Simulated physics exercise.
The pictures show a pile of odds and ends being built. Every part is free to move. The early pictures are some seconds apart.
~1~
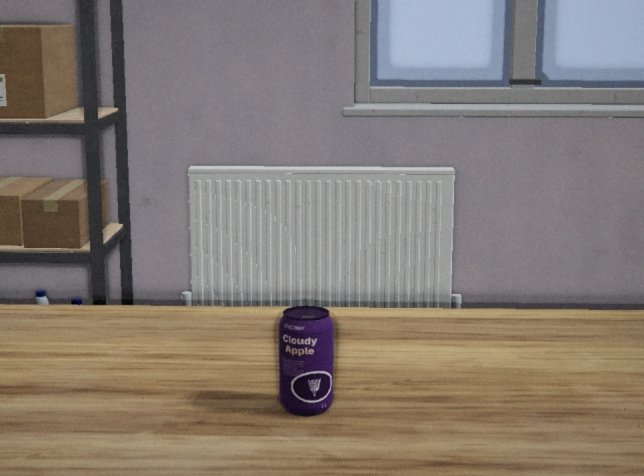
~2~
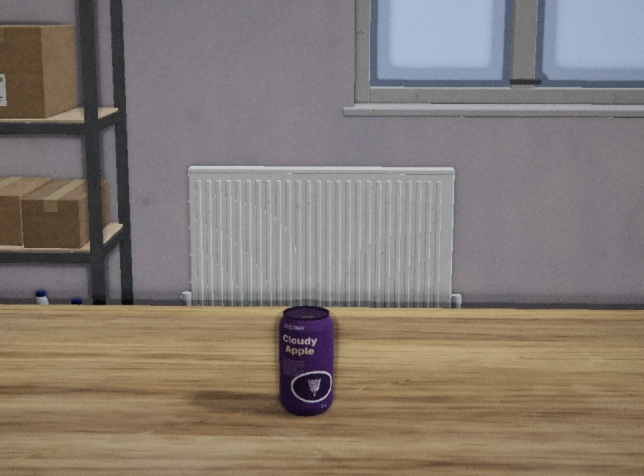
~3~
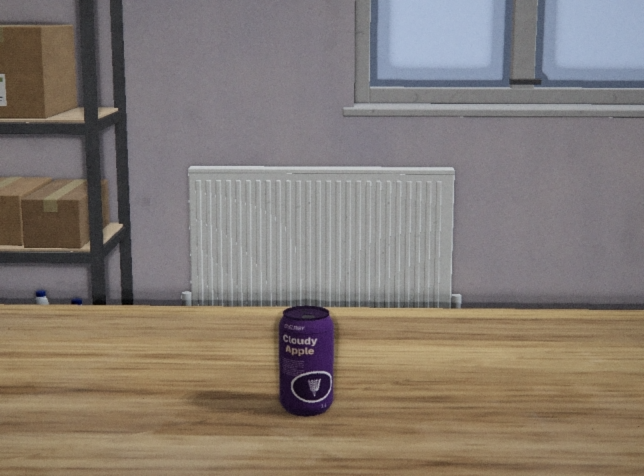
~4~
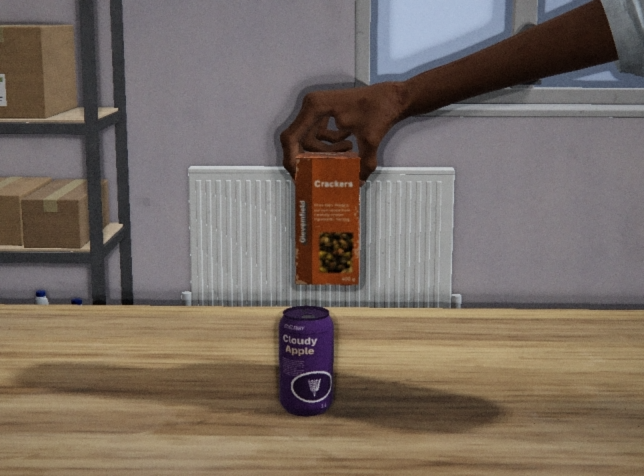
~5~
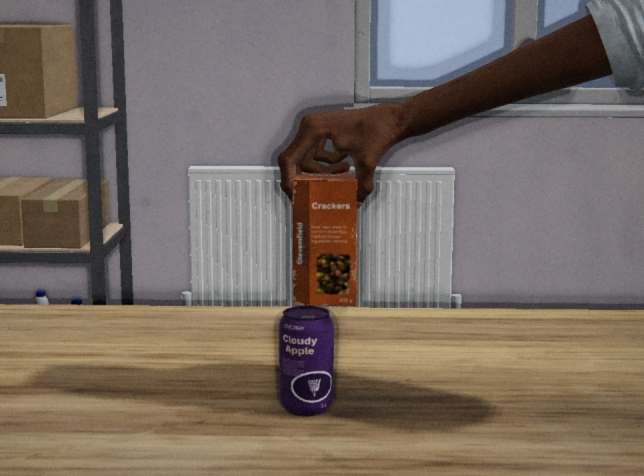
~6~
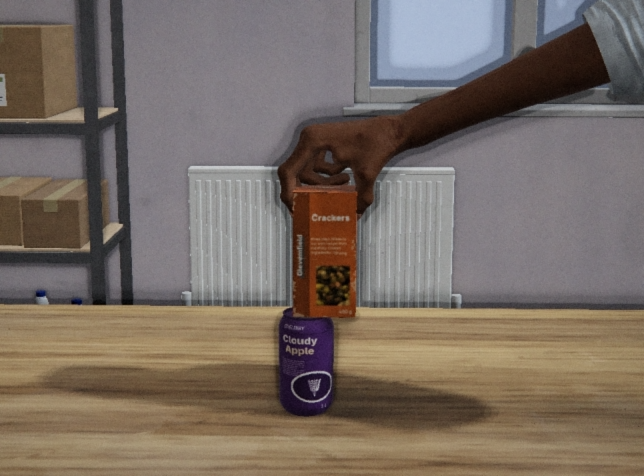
A hand lowering an orange crackers carton onto an upright purple can on a wooden table, still gripping it from above.
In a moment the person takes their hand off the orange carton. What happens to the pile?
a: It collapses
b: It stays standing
It stays standing (b).
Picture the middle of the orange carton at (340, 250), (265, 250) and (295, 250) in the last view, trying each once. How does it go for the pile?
In order, the pile tumbles down, then tumbles down, and lastly stands firm.
Then, 0.20 s later than the last frame, all is still.
Then, 0.40 s later than the last frame, orange carton resting near (325, 251).
When it is over, both as before. End places, in pixels of the last picture, orange carton near (325, 251). The pile holds.
